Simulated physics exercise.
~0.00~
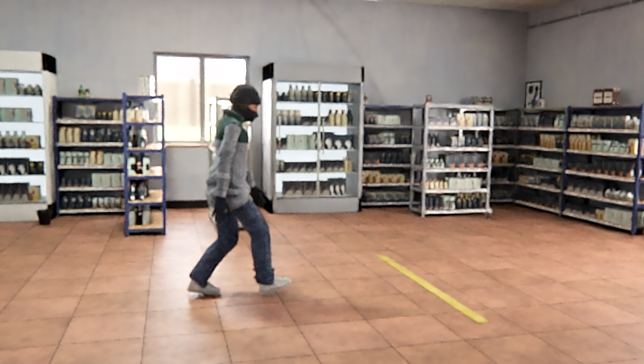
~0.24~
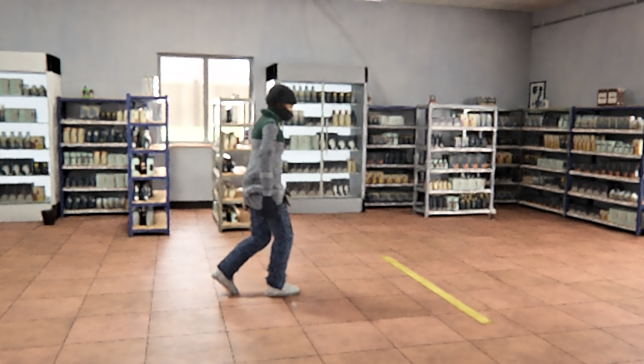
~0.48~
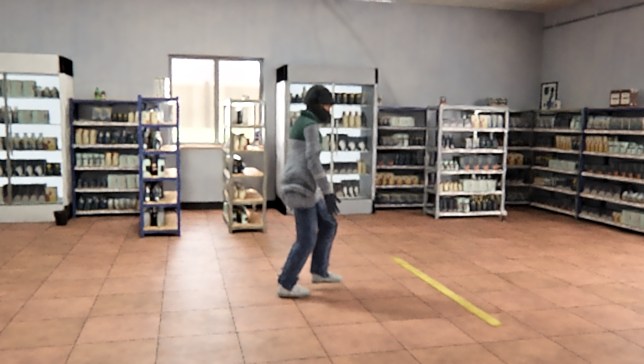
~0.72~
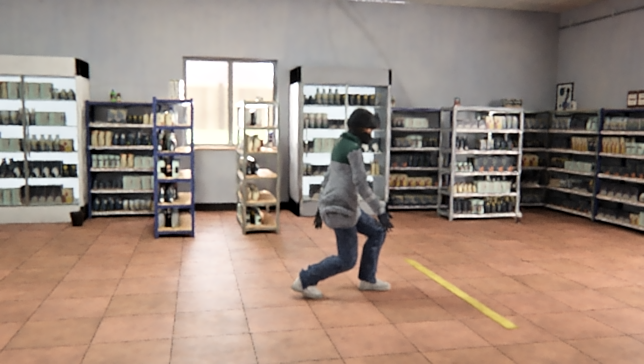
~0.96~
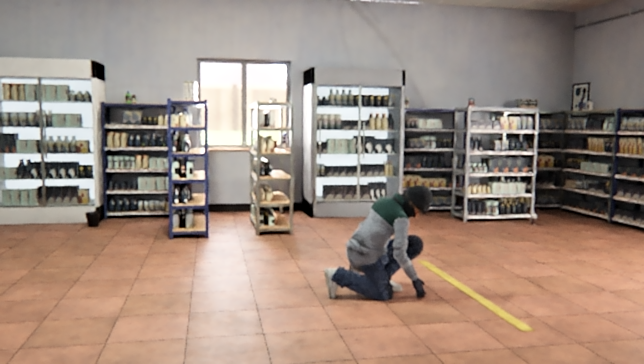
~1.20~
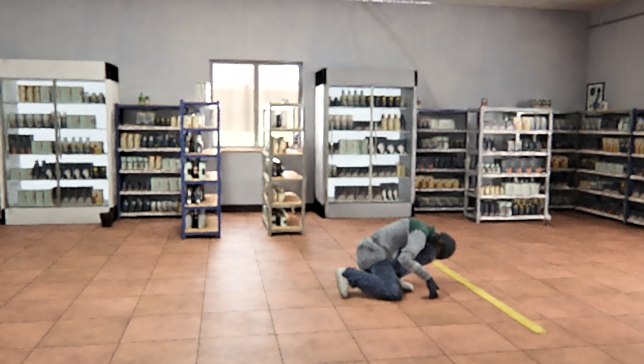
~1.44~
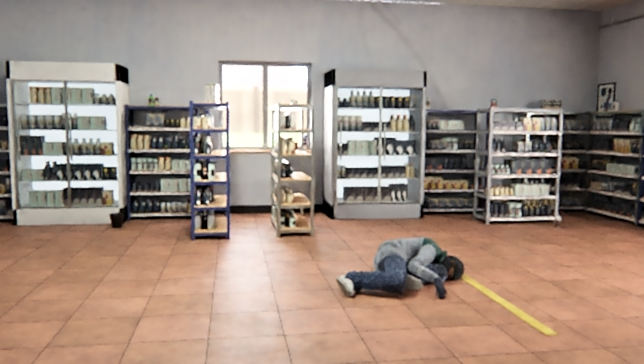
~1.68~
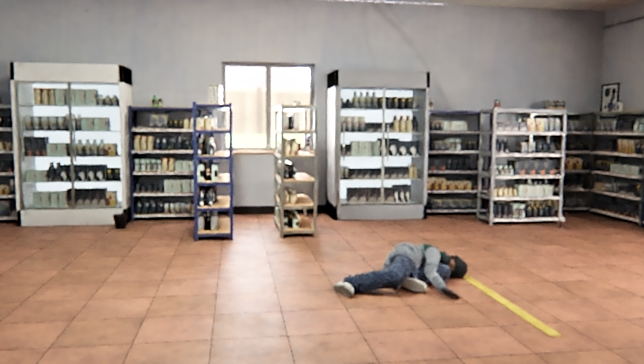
Person in dark head covering and grey jacket walking right through shelved room, sinking to knees, then lying still short of yellow strip.
